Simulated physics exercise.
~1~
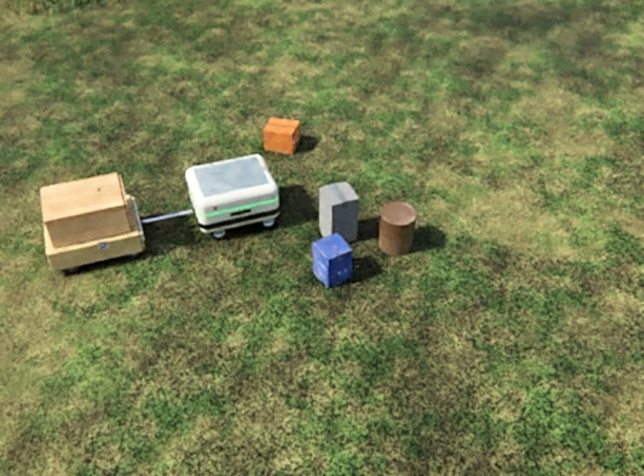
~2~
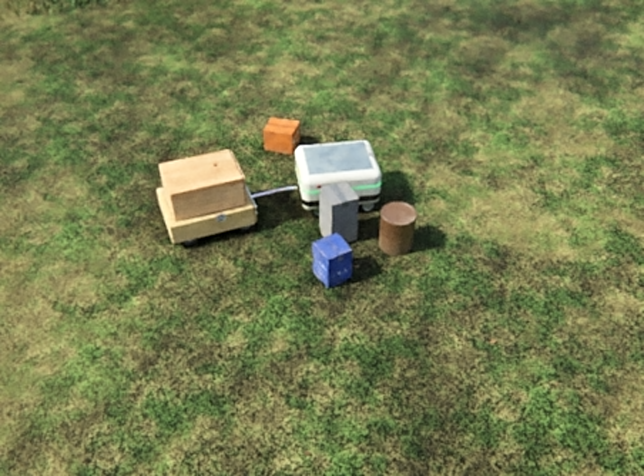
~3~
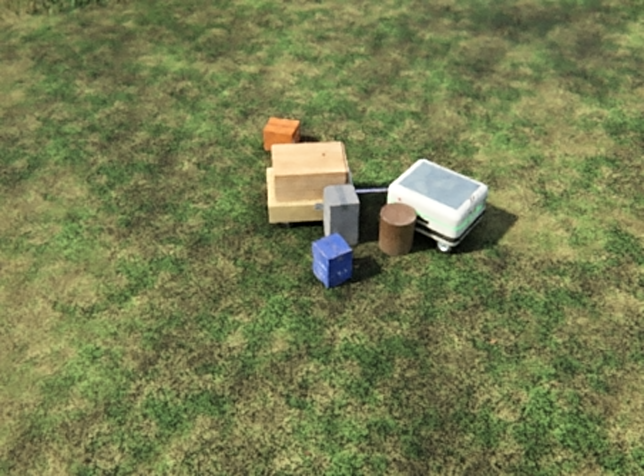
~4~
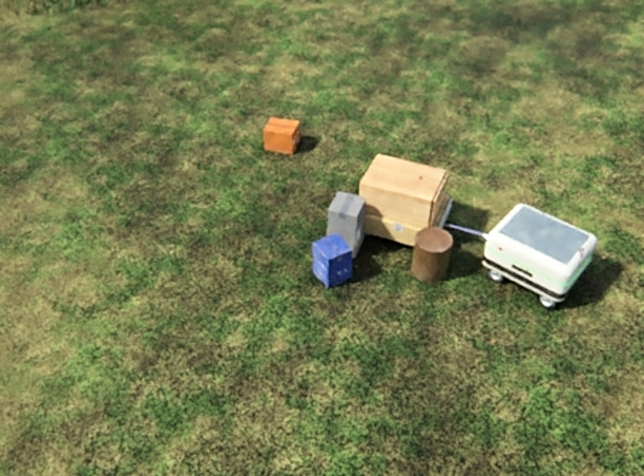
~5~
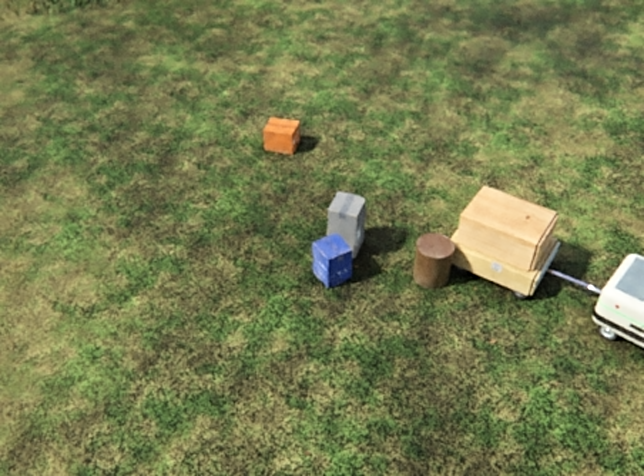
A white tug with a grey top pulls a wooden cart carrying a large box across patchy green grass, seen from above at an angle by a still camera. Ahead of it stand an upright grey box, a brown pail to its right, a blue box in front and an orange box farther back. The tug rolls right, passes behind the grey box and pail, then curves toward the lower right. The cart follows, and the grey box and pail shift slightly. Finally the tug reaches the right edge, while the blue and orange boxes remain in place.
